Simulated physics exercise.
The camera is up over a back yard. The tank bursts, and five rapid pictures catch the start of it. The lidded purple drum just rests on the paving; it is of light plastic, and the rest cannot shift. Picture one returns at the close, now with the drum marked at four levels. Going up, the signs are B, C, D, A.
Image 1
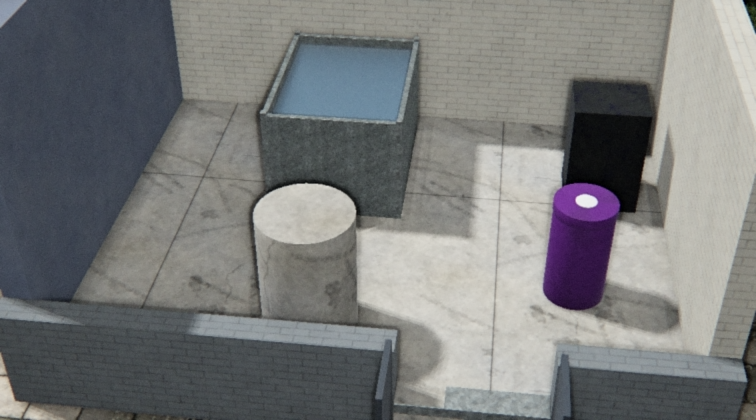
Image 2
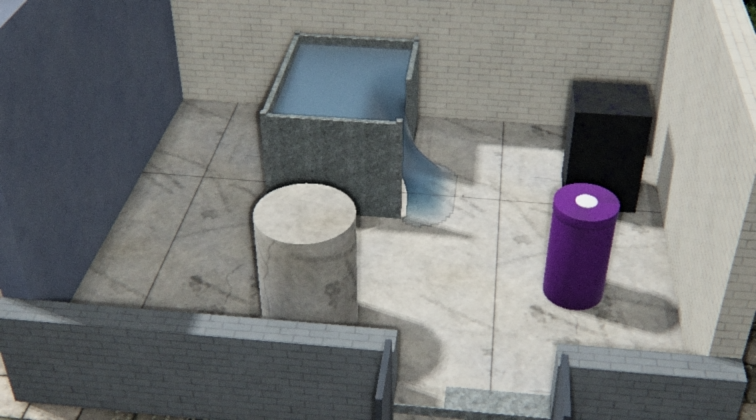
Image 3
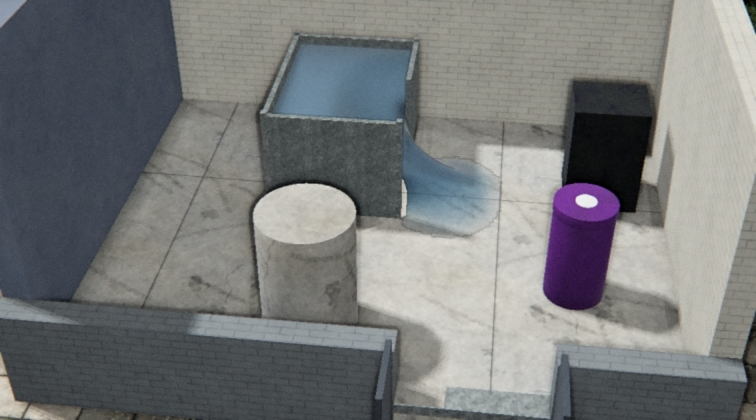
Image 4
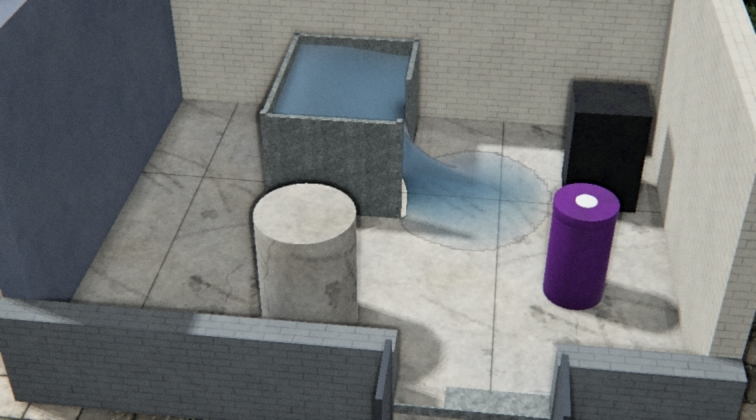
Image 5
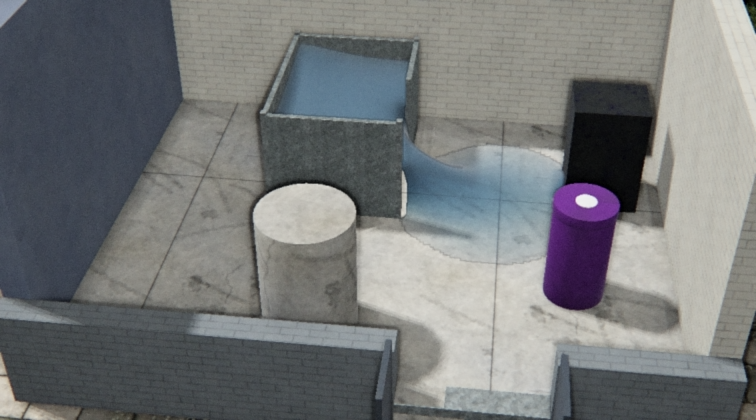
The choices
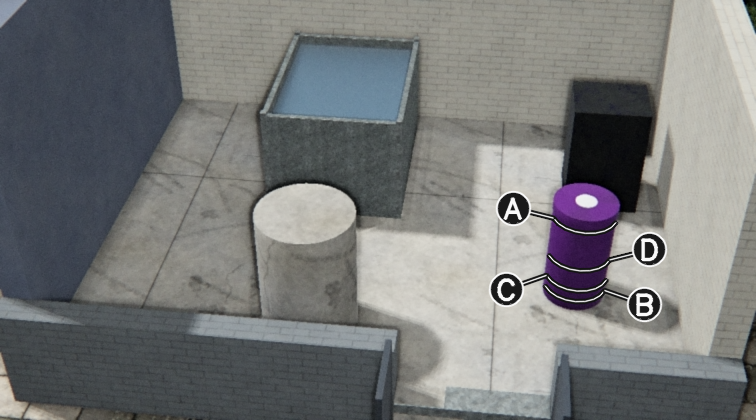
At first, a full stone tank stands in a walled yard with a pale cylinder, a purple drum and a black box. Water then pours from the tank's right side and spreads rightward across the paving in a widening pool, while the level in the tank drops slightly and the drum stays still.
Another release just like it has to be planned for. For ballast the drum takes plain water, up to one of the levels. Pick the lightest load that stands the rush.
Choose D.
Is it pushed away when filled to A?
No, not at all.
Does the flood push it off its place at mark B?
Yes.
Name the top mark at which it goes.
Here it is mark C.
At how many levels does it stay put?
Two.
In white, A at (585, 233); B at (575, 301); C at (576, 291); D at (579, 270); from the bottom up B, C, D, A.
For mark A, it does not move.
For mark B, it is pushed about 4 times its own width away.
For mark C, it is pushed about its own width away.
For mark D, it shifts by a finger or two and stays.
